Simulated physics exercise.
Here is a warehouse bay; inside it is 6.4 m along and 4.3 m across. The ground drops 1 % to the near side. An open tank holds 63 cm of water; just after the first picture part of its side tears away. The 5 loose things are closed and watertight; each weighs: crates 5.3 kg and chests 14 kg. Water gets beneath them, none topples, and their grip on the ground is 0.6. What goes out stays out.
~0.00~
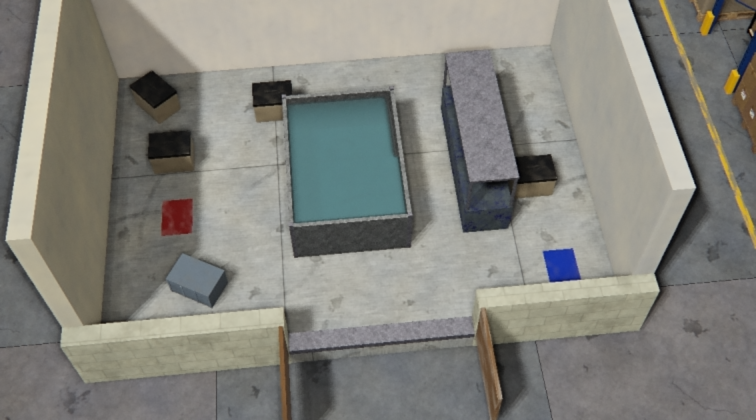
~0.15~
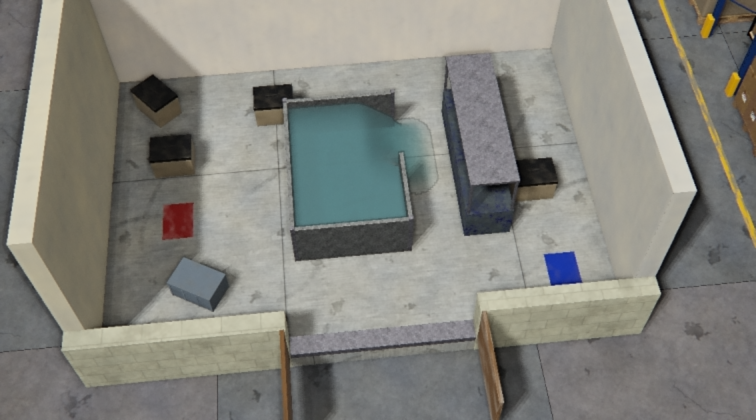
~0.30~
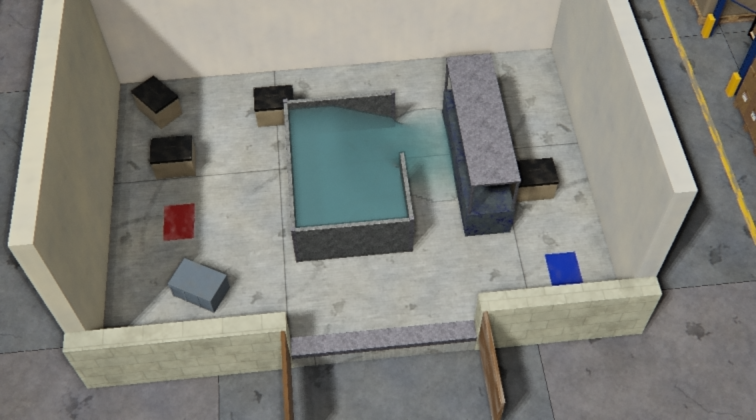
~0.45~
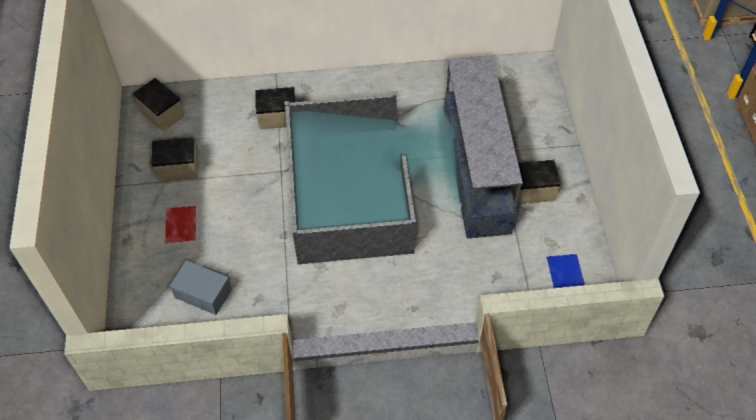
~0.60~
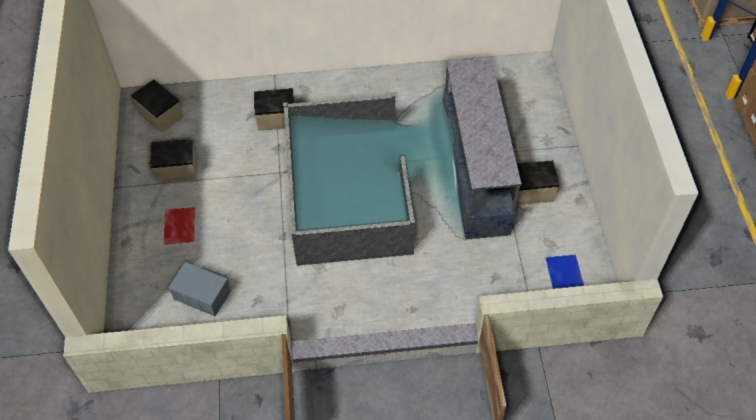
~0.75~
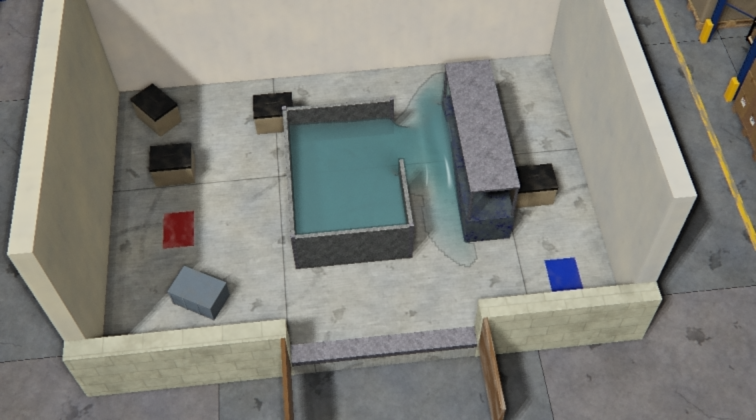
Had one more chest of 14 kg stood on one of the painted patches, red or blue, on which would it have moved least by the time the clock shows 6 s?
Put it on red.
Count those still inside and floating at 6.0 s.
I count 1.
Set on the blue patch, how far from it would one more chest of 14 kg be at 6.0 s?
Some 100 cm.
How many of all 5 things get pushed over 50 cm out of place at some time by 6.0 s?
That makes 3.
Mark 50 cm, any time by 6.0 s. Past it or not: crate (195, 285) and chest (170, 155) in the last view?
In that order: Less, less.
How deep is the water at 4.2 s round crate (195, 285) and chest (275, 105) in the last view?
About 0 and 4 cm.
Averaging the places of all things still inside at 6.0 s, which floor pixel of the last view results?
Around (260, 209).
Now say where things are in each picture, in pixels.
In the first picture, a crate at (195, 274) rests on the ground; a chest at (169, 143) rests on the ground; the red patch at (177, 217); the blue patch at (562, 268); water covers 2.8 m2; 0 of 5 have shifted.
In the second picture, a crate at (196, 278) rests on the ground; a chest at (170, 147) rests on the ground; the red patch at (178, 221); the blue patch at (563, 271); water covers 3.4 m2; 0 of 5 have shifted.
In the third picture, a crate at (197, 279), on the bottom; a chest at (171, 148) rests on the ground; the red patch at (179, 222); the blue patch at (564, 272); water covers 3.9 m2; 0 of 5 have shifted.
In the fourth picture, a crate at (199, 281) rests on the ground; a chest at (173, 151), on the bottom; the red patch at (181, 224); the blue patch at (566, 274); 4.1 m2 under water; 0 of 5 have shifted.
In the fifth picture, a crate at (198, 283) rests on the ground; a chest at (171, 152) rests on the ground; the red patch at (180, 226); the blue patch at (565, 274); water covers 4.3 m2; 0 of 5 have shifted.
In the sixth picture, a crate at (197, 287), on the bottom; a chest at (170, 156), on the bottom; the red patch at (179, 230); the blue patch at (564, 277); water covers 4.8 m2; 0 of 5 have shifted.
After 1.2 s on red it would be 0 cm off in 0 cm of water; on blue it would be 0 cm off in 0 cm of water.
After 2.7 s on red it would be 0 cm off in 0 cm of water; on blue it would be 0 cm off in 2 cm of water.
After 4.2 s on red it would be 0 cm off in 0 cm of water; on blue it would be 8 cm off in 6 cm of water.
After 6.0 s on red it would be 0 cm off in 2 cm of water; on blue it would be 110 cm off in 9 cm of water.
